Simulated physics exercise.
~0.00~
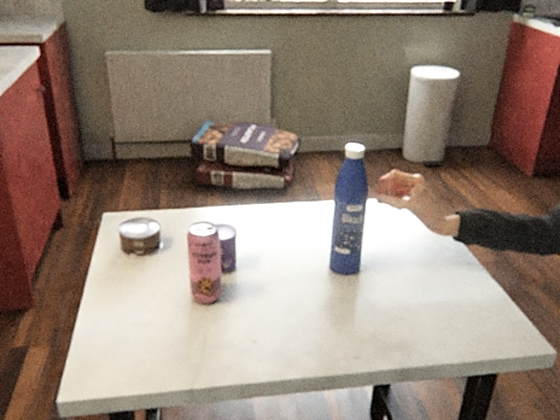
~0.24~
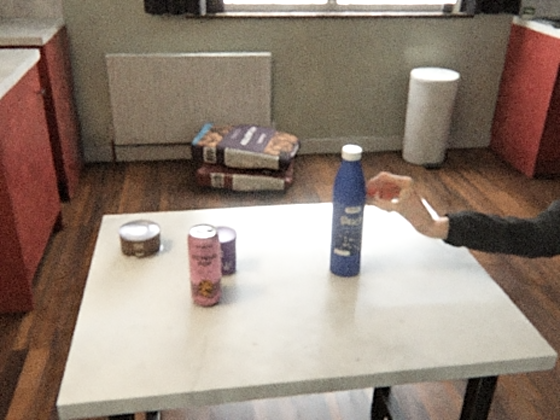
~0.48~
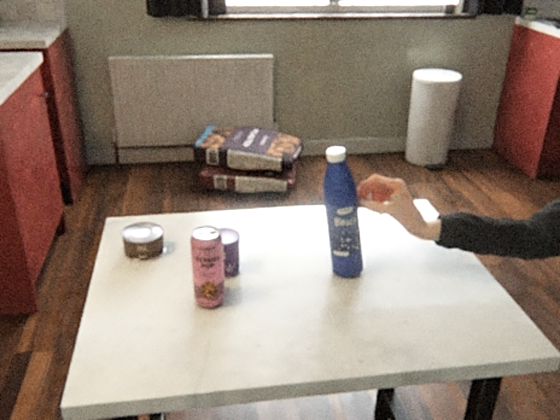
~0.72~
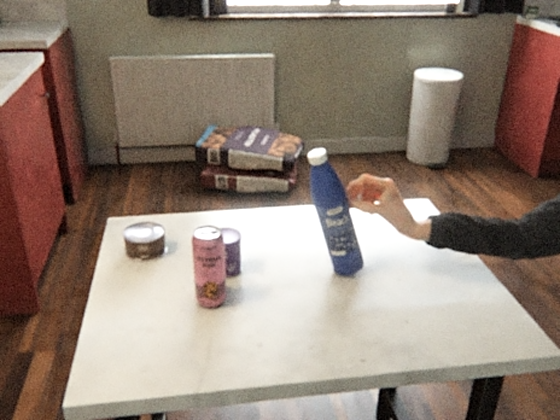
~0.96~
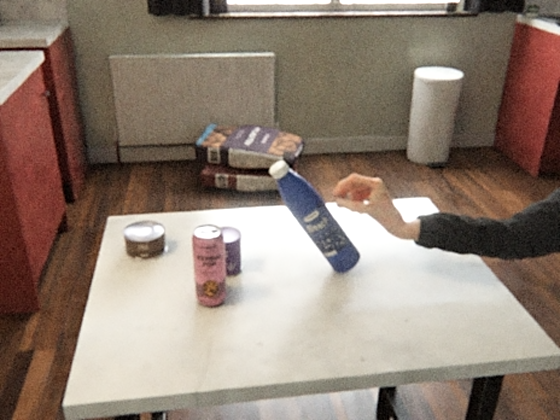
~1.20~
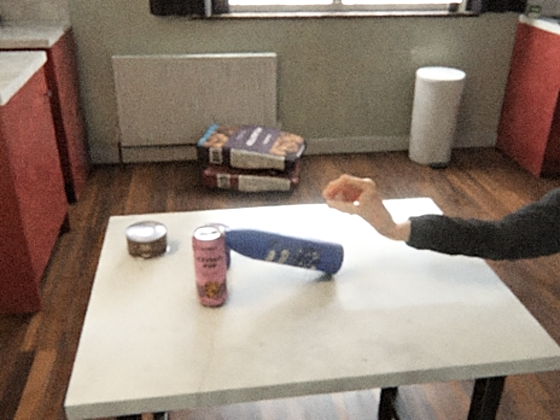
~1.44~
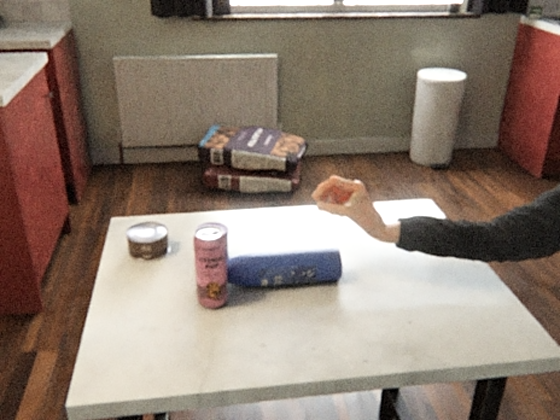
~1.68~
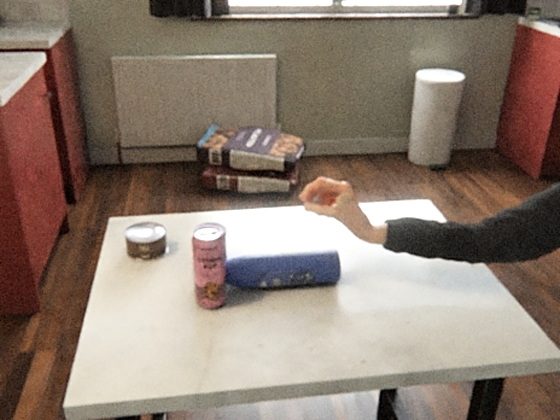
On a white table, a hand pushes a blue bottle leftward until it topples beside cans.
